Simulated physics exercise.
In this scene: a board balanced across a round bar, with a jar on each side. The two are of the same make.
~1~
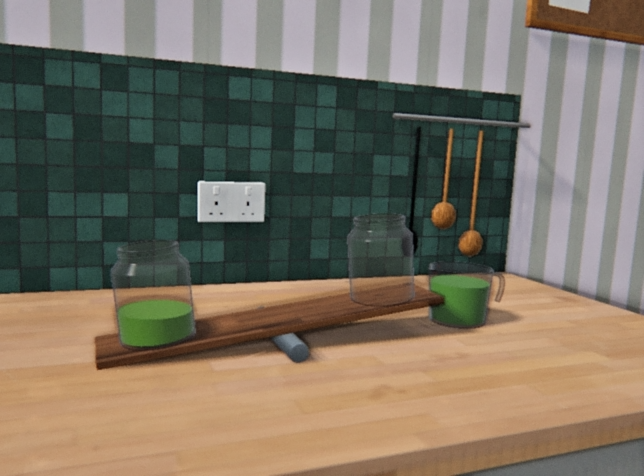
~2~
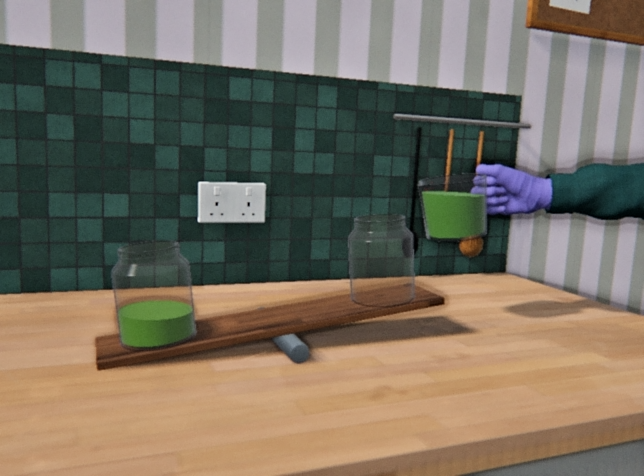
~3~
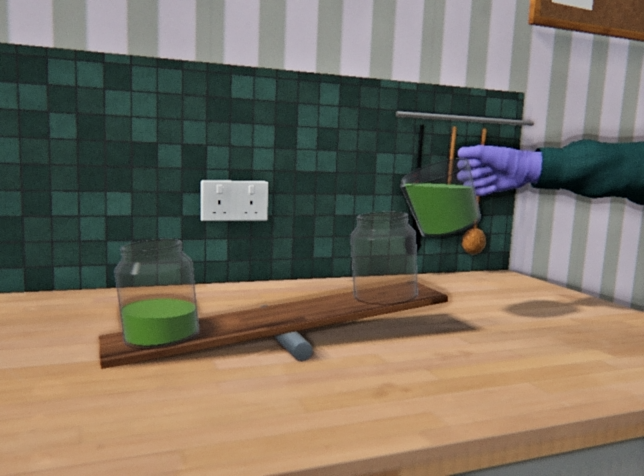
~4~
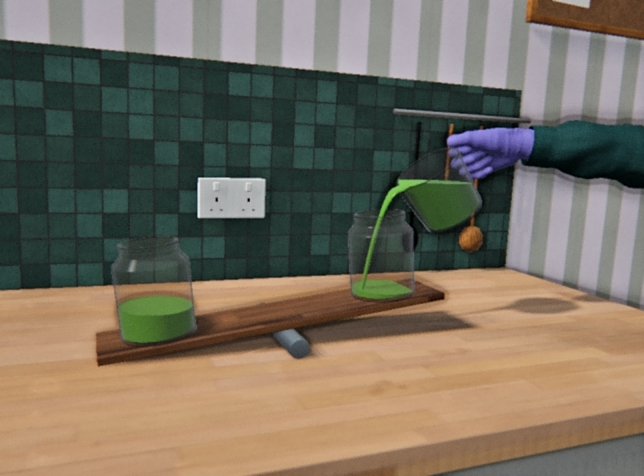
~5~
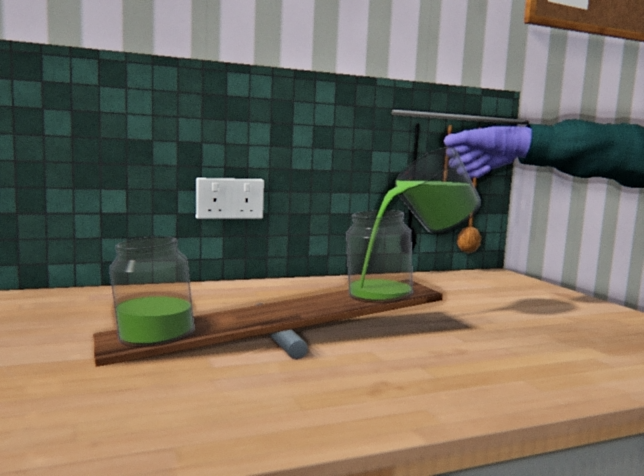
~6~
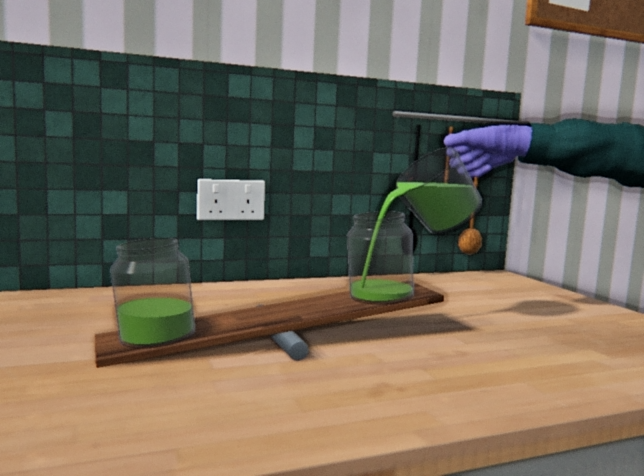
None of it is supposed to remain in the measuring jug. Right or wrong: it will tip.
Right.
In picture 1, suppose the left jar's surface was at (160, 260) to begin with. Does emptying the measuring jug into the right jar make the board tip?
With that start, it sits tight.
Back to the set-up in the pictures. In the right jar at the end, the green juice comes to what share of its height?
About 50%.
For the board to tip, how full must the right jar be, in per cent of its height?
25 % or so.
Next, the right jar is about a quarter full; the board leans as before.
After that, the right jar is about half full; the board has swung over, and that end is down.
Finally, the right jar is about half full; the board has swung over, and that end is down.
